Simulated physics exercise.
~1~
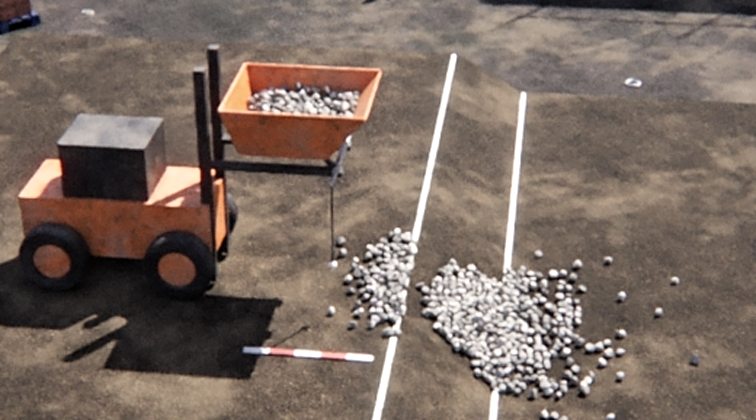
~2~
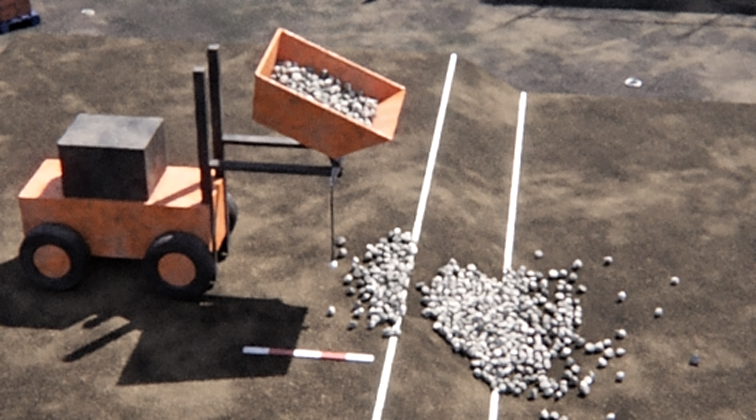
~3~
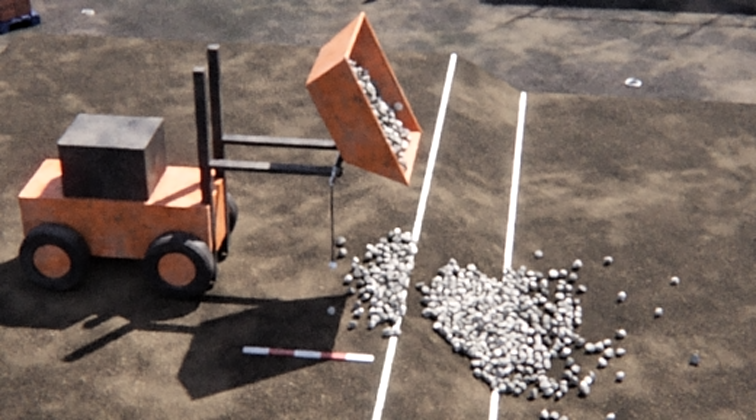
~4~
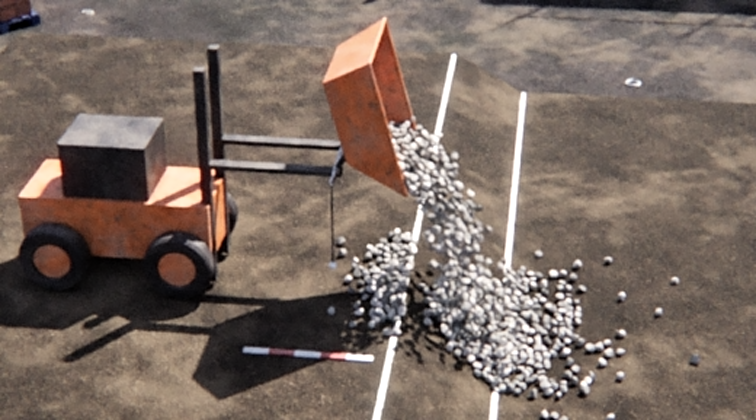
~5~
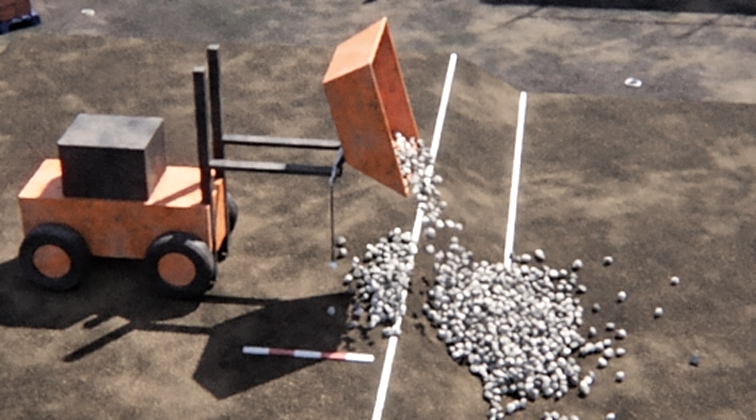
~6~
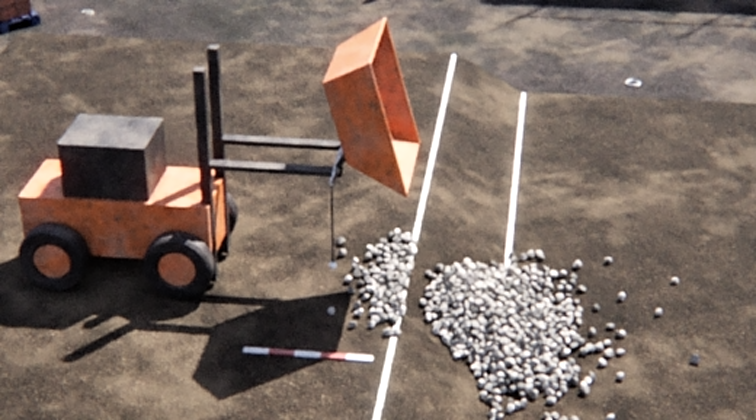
The clip opens on an orange forklift at the left, holding a raised orange skip of pale stones, with an earlier pile lying across two white lines on brown ground. The skip begins to tip to the right, its stones staying inside at first. As it swings steeper, they bunch toward the lower edge. Then they pour out in a thick stream onto the sloping ground and the pile beyond. The flow thins to a trickle while the skip holds its steep tilt. Finally the skip hangs empty above a fuller heap around the right-hand line.
